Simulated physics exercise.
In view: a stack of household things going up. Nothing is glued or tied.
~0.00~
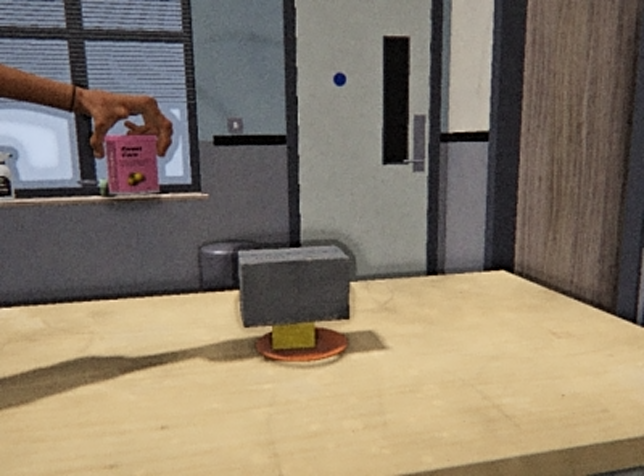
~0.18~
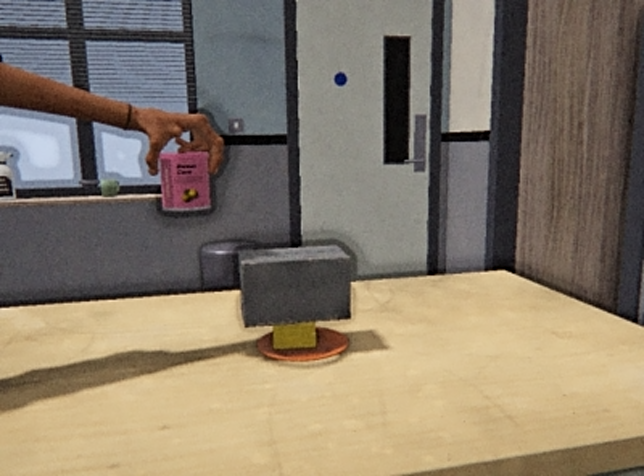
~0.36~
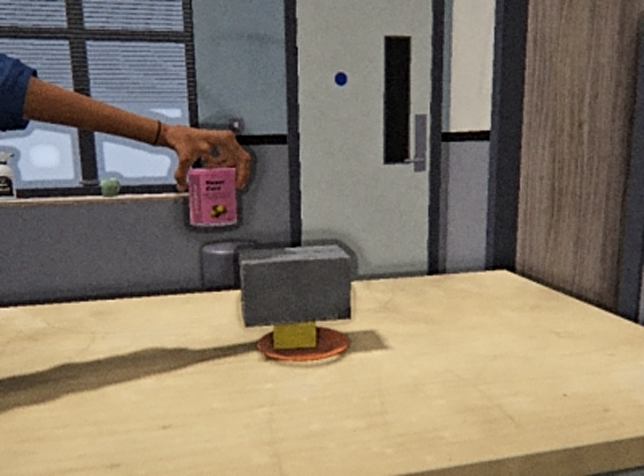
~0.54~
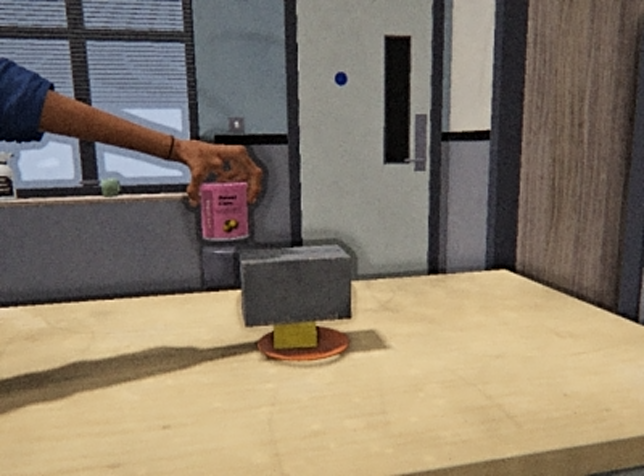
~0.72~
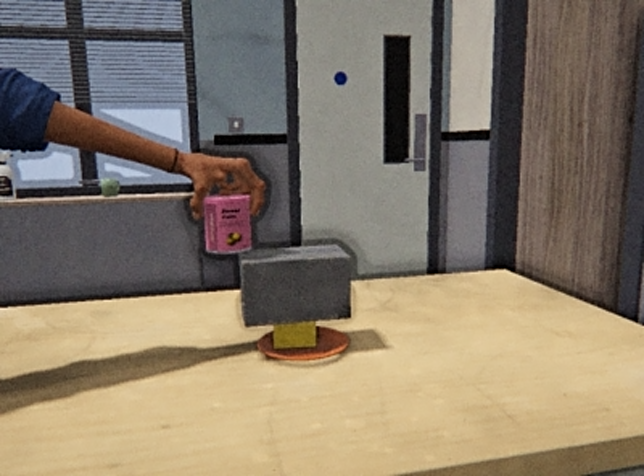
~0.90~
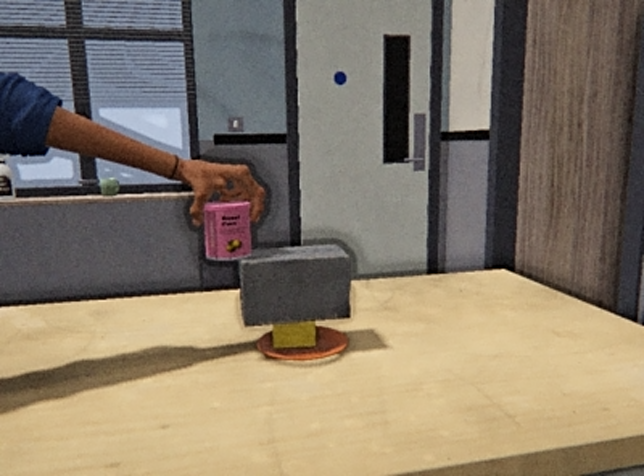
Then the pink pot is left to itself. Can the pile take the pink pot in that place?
In the end the pile comes apart.
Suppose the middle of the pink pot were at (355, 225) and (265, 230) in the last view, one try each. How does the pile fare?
First, it gives way; second, it keeps its balance.
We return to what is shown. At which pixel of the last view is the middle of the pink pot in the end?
Near (192, 335).
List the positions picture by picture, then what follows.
Coming down; pink pot (133, 164); grey box (293, 284), in the first picture.
Coming down; pink pot (185, 181); yellow block (294, 328), in the second picture.
Coming down; pink pot (213, 196), in the third picture.
Coming down; pink pot (225, 211); grey box (294, 284), in the fourth picture.
Coming down; pink pot (228, 223); yellow block (294, 327), in the fifth picture.
Set down, still held; pink pot (228, 230), in the sixth picture.
By 1.20 s, pink pot now fallen.
By 1.30 s, things are still on the move.
By 2.00 s, nothing new.
When it is over (4.0 s), fallen, pink pot; the other 3 as before. End places, in pixels of the last picture, pink pot near (192, 336). The pile gives way.
